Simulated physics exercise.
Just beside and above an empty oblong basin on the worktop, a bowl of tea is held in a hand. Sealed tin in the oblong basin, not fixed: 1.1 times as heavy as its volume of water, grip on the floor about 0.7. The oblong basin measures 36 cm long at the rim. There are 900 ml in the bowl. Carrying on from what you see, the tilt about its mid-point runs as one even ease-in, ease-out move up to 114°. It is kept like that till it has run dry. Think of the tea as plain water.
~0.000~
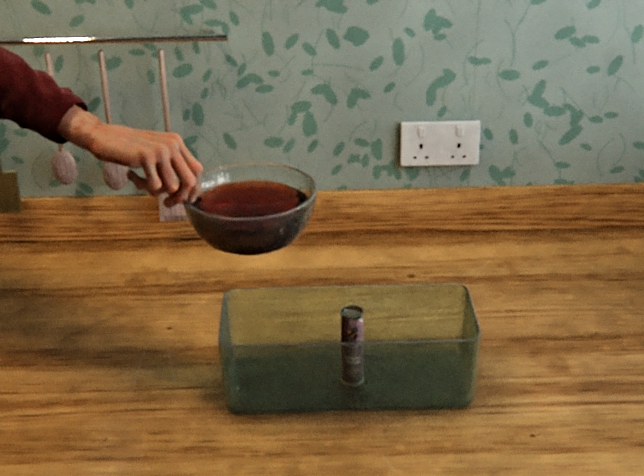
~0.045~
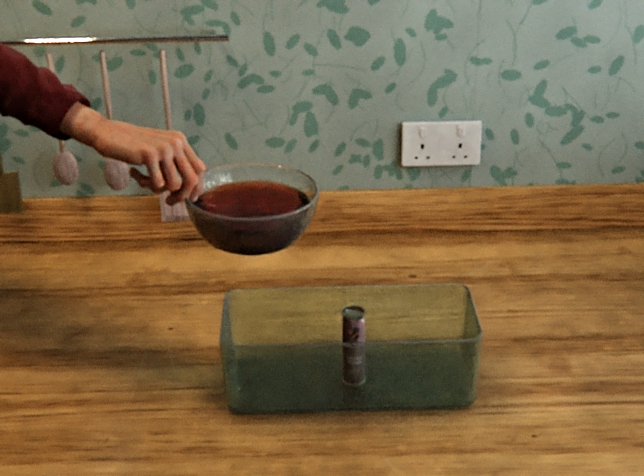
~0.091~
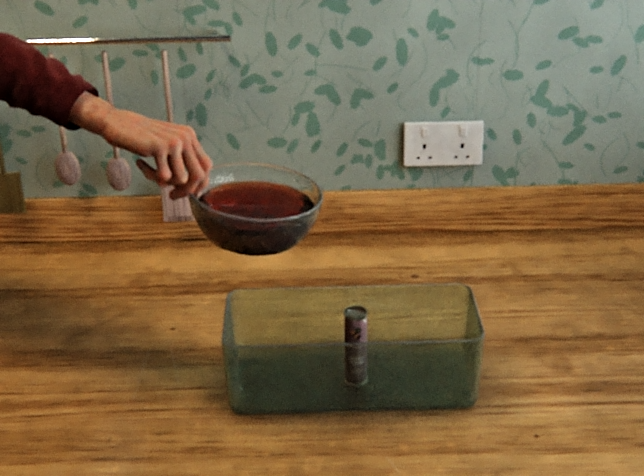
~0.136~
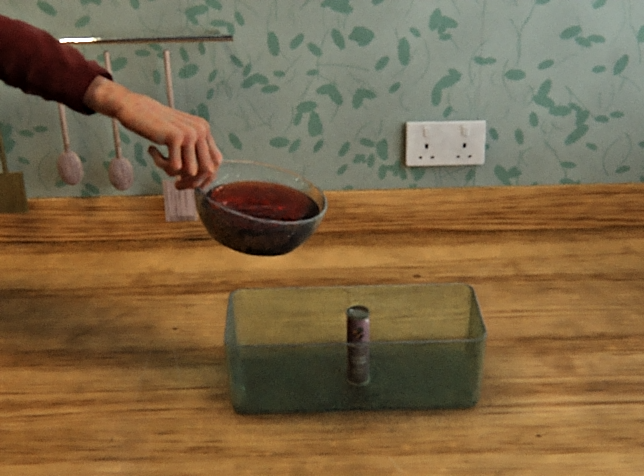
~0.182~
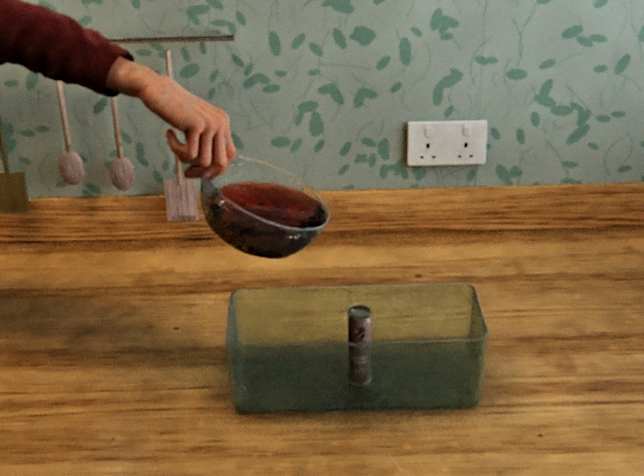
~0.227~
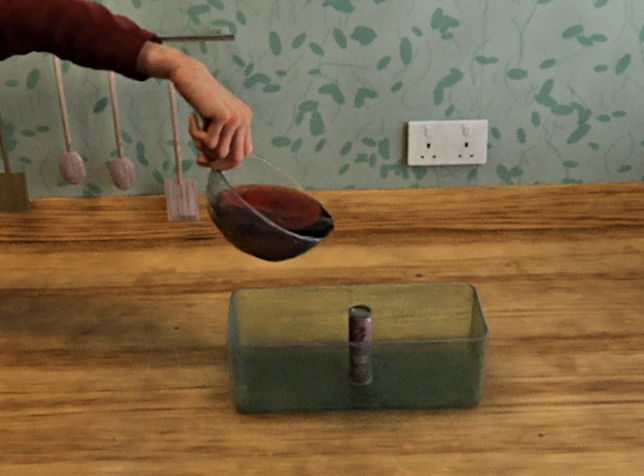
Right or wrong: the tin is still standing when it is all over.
Wrong, it has gone over.
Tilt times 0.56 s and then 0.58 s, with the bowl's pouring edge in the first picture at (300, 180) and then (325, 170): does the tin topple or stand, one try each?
Trial 1 - tin tips; trial 2 - tin stays standing.
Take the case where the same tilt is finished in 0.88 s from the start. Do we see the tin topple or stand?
It stays steady, then.
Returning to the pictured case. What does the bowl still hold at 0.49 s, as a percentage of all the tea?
Portion remaining: Approx. 5 per cent.
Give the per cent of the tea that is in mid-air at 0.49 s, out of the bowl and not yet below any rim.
I'd put it at about 42 percent.
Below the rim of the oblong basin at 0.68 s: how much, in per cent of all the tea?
Close to 98 in a hundred.
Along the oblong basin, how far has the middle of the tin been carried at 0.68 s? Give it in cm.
The tin has gone some 2 cm.
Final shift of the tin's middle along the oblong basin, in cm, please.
In the end the tin's centre has shifted about 8.5 centimetres.
After 0.49 s the tilt is 105° and 5 per cent is still to pour; the tin stands where it began.
After 0.68 s the tilt is 114° and 0 per cent is still to pour; the tin leans 8°.
After 0.87 s the tilt is 114° and 0 per cent is still to pour; the tin leans 24°.
After 1.09 s the tilt is 114° and 0 per cent is still to pour; the tin lies on its side.
In the end the tin lies on its side.
